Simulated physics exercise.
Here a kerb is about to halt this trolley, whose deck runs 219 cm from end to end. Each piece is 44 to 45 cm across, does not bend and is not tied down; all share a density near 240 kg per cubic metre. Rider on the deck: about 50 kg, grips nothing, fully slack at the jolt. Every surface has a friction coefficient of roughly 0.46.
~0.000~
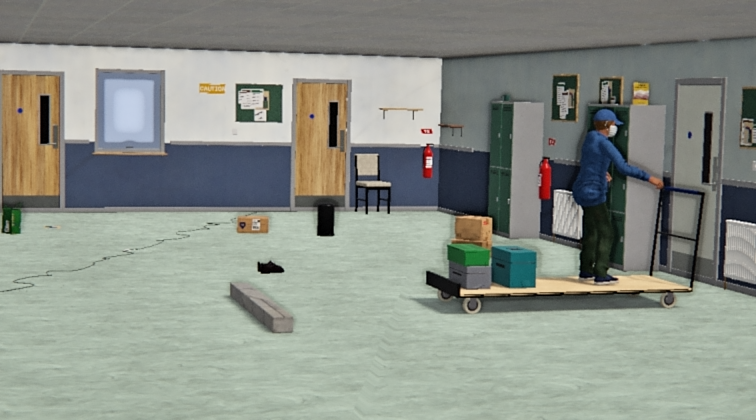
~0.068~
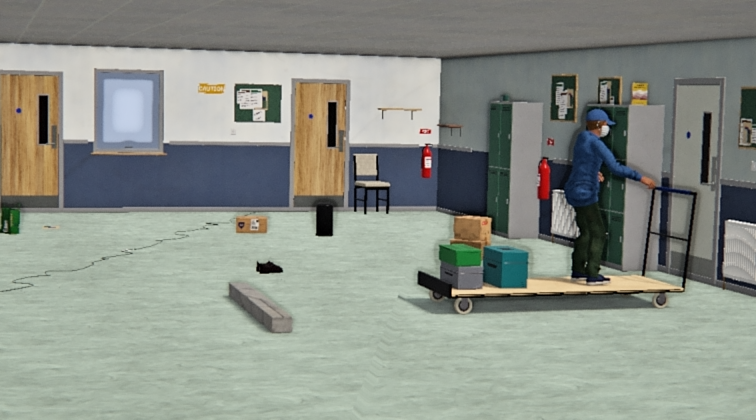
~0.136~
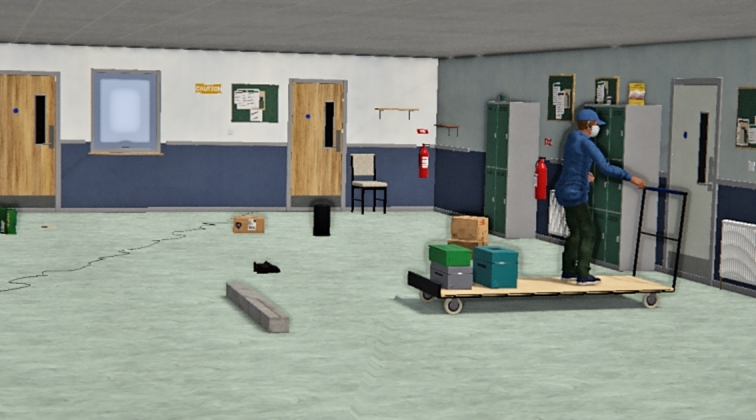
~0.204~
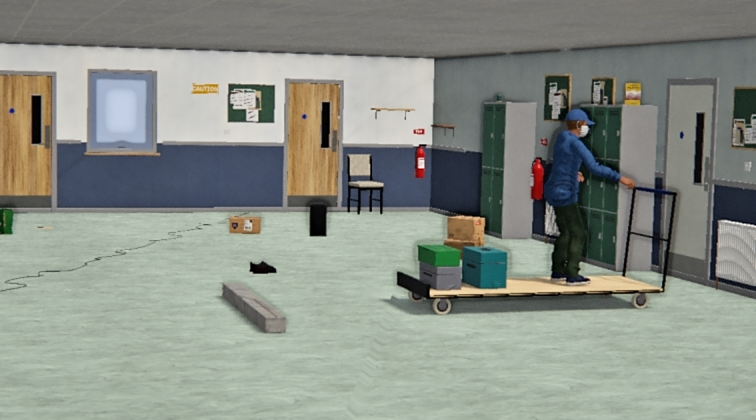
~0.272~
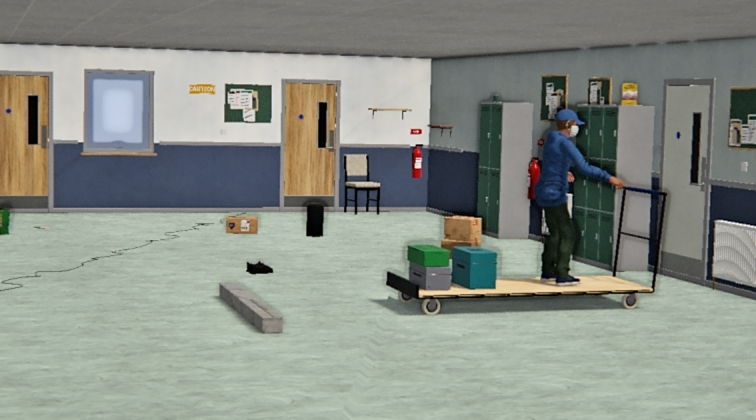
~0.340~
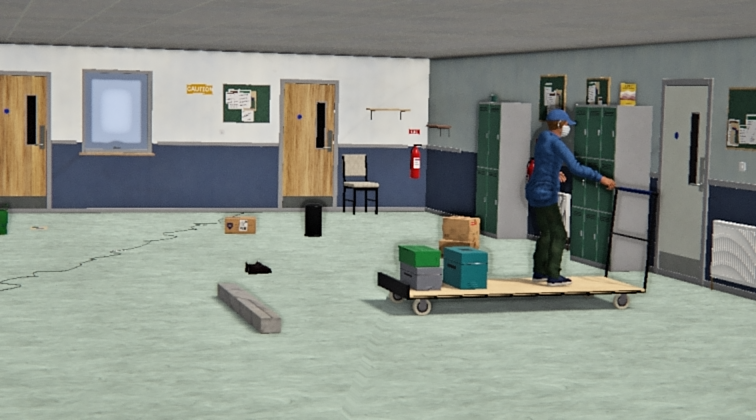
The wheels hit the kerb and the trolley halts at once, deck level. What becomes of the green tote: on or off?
It never passes the edge.
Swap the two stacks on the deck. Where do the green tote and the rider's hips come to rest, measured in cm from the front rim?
Green 40 behind, hips 80 behind.
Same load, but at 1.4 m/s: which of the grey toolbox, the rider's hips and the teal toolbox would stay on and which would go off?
In that case grey on, hips on, teal on.
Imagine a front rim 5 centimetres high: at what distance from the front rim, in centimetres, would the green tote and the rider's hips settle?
Both stay back - green 10 cm behind, hips 80 cm behind.
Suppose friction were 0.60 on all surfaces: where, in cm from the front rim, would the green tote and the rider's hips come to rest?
So the green load stays 20 behind while the hips end up 90 behind the front rim.
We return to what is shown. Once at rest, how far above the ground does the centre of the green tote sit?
Height: Roughly 45 centimetres.
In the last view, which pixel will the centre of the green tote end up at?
(261, 259).
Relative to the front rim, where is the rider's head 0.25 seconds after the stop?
Position: Approx. 130 cm behind the front rim.
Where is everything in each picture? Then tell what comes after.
Green tote (468, 255), grey toolbox (470, 275), rim corner (459, 294); 160 cm still to roll, in the first picture.
Green tote (460, 255), grey toolbox (461, 275), rim corner (450, 294); 154 cm still to roll, in the second picture.
Green tote (450, 255), grey toolbox (451, 275), rim corner (440, 294); 147 cm still to roll, in the third picture.
Green tote (439, 256), grey toolbox (440, 275), rim corner (429, 294); 140 cm still to roll, in the fourth picture.
Green tote (428, 256), grey toolbox (430, 275), rim corner (418, 295); 133 cm still to roll, in the fifth picture.
Green tote (419, 256), grey toolbox (421, 276), rim corner (408, 295); 126 cm still to roll. Speed about 1.0 m/s, in the sixth picture.
The wheels strike at 1.61 s.
After 1.86 s the green tote is 12 cm behind the rim, tilted 0°, near (261, 259) in the last picture's view.
After 2.16 s the green tote is 12 cm behind the rim, tilted 0°, near (261, 259) in the last picture's view.
After 2.61 s the green tote is 12 cm behind the rim, tilted 0°, near (261, 259) in the last picture's view.
Final state at 4.2 s, nothing is past the rim; behind it, grey toolbox, green tote, teal toolbox and the rider's hips.
